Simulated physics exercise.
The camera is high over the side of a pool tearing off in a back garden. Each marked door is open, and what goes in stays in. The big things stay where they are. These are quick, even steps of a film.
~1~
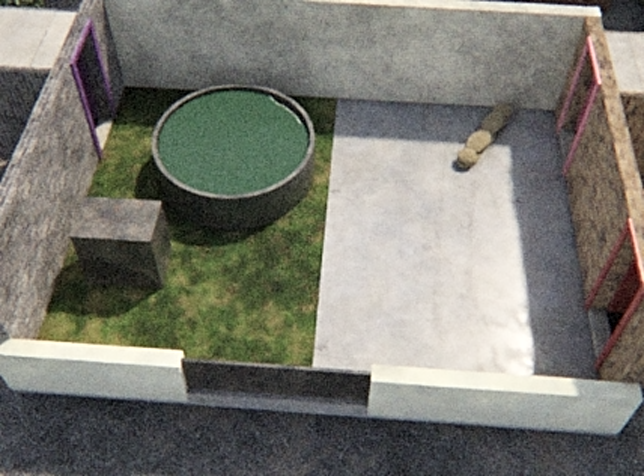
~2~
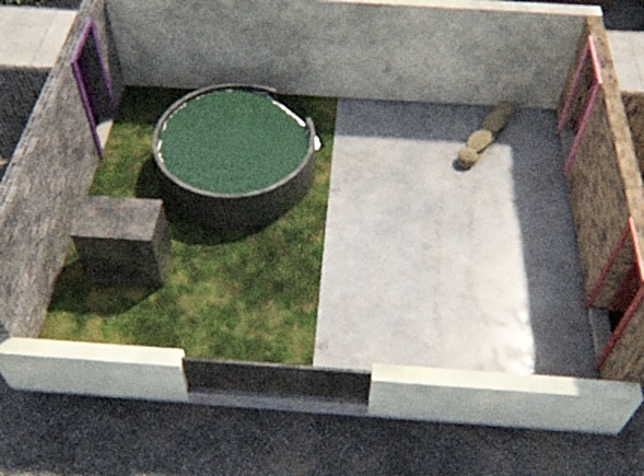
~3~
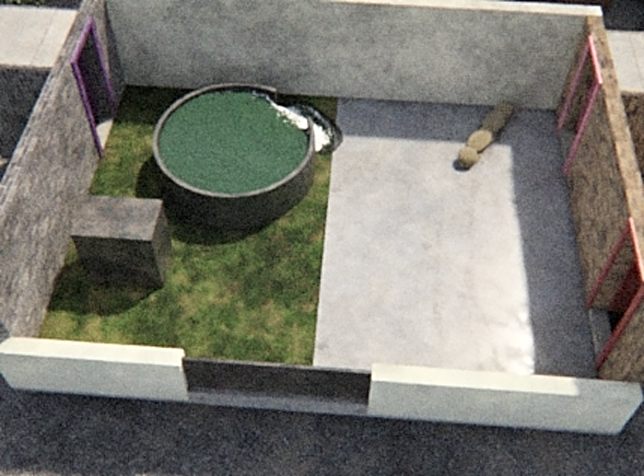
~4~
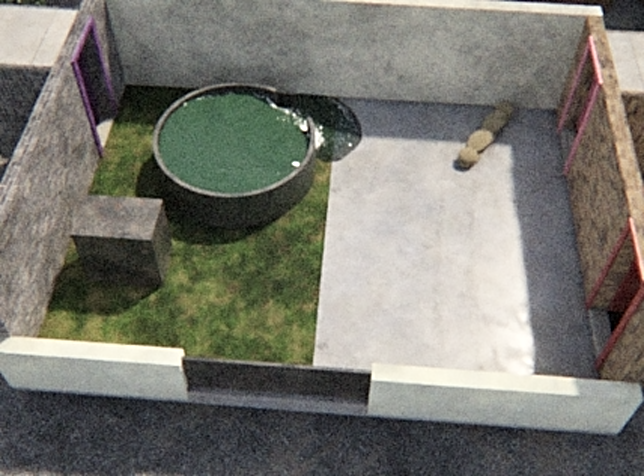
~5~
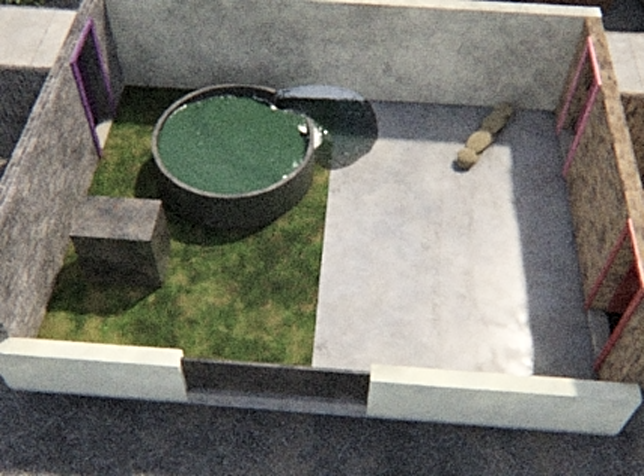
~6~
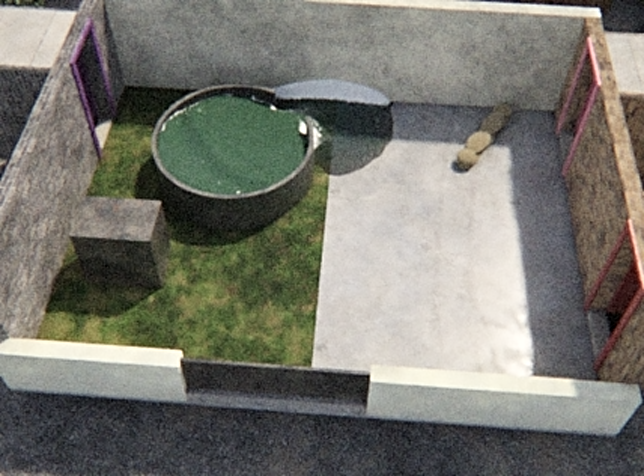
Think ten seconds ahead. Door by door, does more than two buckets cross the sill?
One by one: The red door admits no more than that; the purple door lets in a lot; the pink door admits no more than that.
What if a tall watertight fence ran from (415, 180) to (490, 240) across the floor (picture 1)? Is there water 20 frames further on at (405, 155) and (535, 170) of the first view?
In turn: Flooded, wet.
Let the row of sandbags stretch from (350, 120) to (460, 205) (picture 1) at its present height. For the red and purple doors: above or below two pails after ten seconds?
The red door stays under, the purple door is over.
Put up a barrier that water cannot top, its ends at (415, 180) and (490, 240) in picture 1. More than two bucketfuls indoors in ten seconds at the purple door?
Then: Purple passes that mark.
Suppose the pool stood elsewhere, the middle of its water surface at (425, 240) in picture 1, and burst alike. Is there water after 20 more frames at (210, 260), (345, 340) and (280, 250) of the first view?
In that order: Free of water, free of water, not flooded.
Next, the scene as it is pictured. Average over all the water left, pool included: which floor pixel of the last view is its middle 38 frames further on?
I would point to (332, 183).
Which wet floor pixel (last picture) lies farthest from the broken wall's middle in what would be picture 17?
Near (552, 117).
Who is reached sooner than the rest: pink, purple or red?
It is the pink one.
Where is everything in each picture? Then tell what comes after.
In the first picture, still water in the round pool at (234, 141).
In the second picture, water pours out on the round pool's far side and has run to a hidden place.
In the third picture, the front is at a hidden place, out from the gap on the round pool's far side.
In the fourth picture, the front is at (331, 98), out from the gap on the round pool's far side.
In the fifth picture, the front is at (365, 103), out from the gap on the round pool's far side.
In the sixth picture, the front is at (388, 103), out from the gap on the round pool's far side.
A moment on, water covers 15 % of the floor; the red door not reached, the purple door not reached, the pink door not reached.
Next, water covers 20 % of the floor; the red door not reached, the purple door not reached, the pink door not reached.
Then, water covers 40 % of the floor; the red door not reached, the purple door wet at the sill, nothing in, the pink door wet at the sill, nothing in.
Later, water covers 75 % of the floor; the red door wet at the sill, nothing in, the purple door under two buckets in, the pink door under two buckets in.
In the end, water covers 95 % of the floor; the red door wet at the sill, nothing in, the purple door over two buckets in, the pink door under two buckets in.
